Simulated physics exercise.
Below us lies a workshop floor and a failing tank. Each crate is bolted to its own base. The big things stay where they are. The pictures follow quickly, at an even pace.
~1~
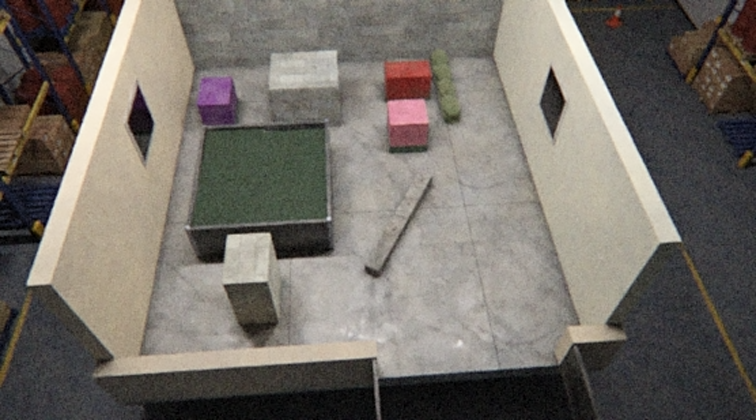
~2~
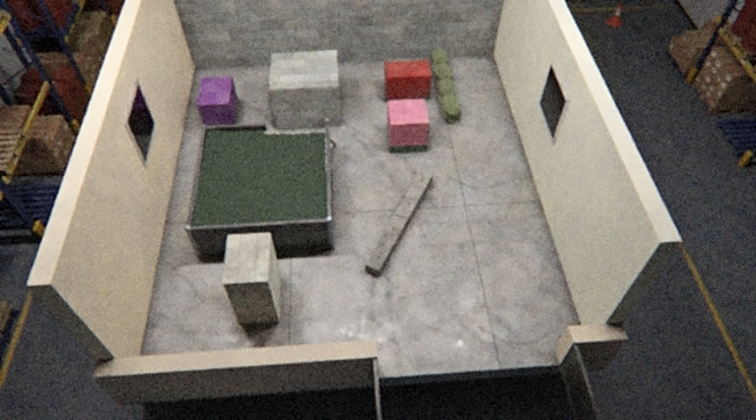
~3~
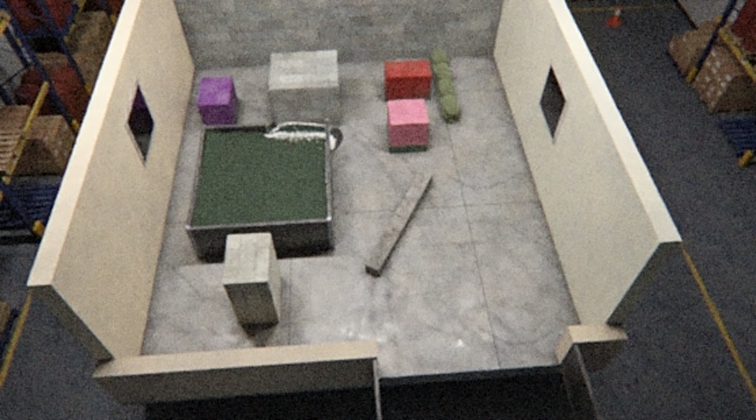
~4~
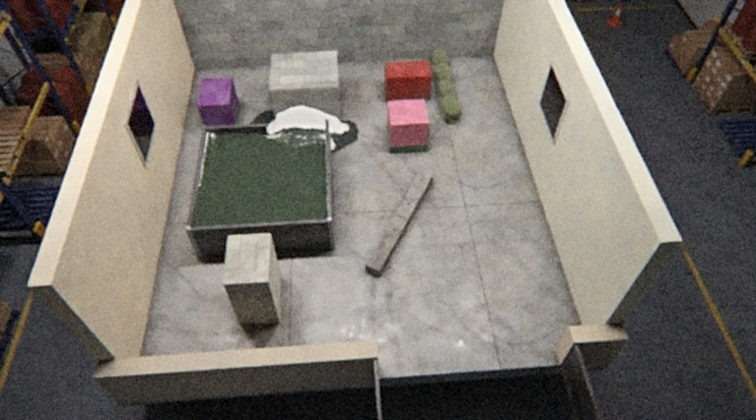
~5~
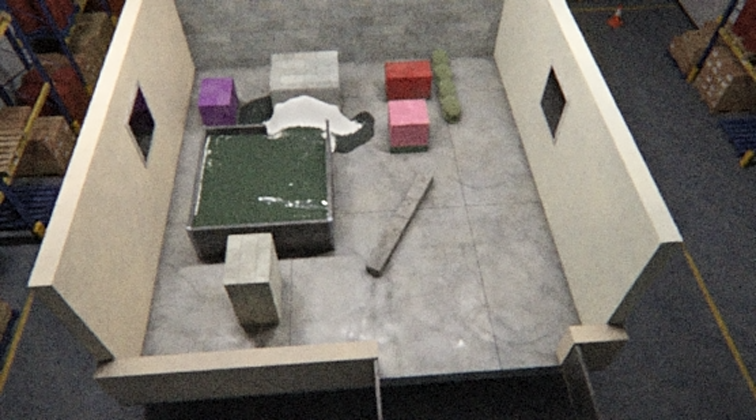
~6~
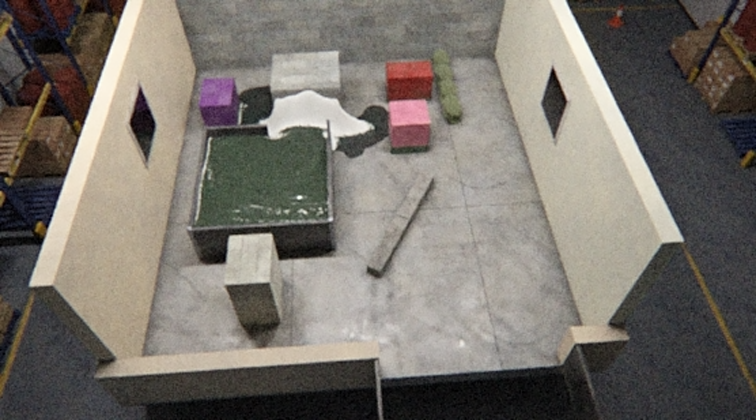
In the video, an open tank of dark green liquid stands still on a walled workshop floor, then its far side gives way and water pours out, spreading across the floor among the gray, purple and pink blocks.
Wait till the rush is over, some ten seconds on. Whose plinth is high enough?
One by one: The pink crate is soaked; the red crate is soaked; the purple crate is soaked.
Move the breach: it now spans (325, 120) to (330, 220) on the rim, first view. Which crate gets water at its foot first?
The pink-painted one.
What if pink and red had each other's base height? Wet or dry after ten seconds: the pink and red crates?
My reading: Pink crate takes water; red crate is soaked.
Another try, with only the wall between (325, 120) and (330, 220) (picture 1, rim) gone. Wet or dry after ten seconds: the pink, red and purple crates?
One by one: The pink crate is topped, the red crate ends up wet, the purple crate is safe.
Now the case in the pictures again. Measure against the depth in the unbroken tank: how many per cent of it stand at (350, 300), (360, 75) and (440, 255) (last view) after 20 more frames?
In turn 4, 12 and 0 in a hundred.
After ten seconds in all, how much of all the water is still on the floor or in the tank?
About 96 per cent.
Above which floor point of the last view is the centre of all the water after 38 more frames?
Close to (311, 170).
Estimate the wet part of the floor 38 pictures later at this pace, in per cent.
I make it 80 per cent.
A moment on, water covers 20 % of the floor; the pink crate water round its plinth, the red crate water round its plinth, the purple crate water round its plinth.
Next, water covers 35 % of the floor; the pink crate water round its plinth, the red crate water round its plinth, the purple crate water round its plinth.
Then, water covers 60 % of the floor; the pink crate water round its plinth, the red crate water round its plinth, the purple crate water round its plinth.
Later, water covers 80 % of the floor; the pink crate water round its plinth, the red crate water round its plinth, the purple crate water round its plinth.
In the end, water covers 90 % of the floor; the pink crate was topped, the red crate was topped, the purple crate was topped.
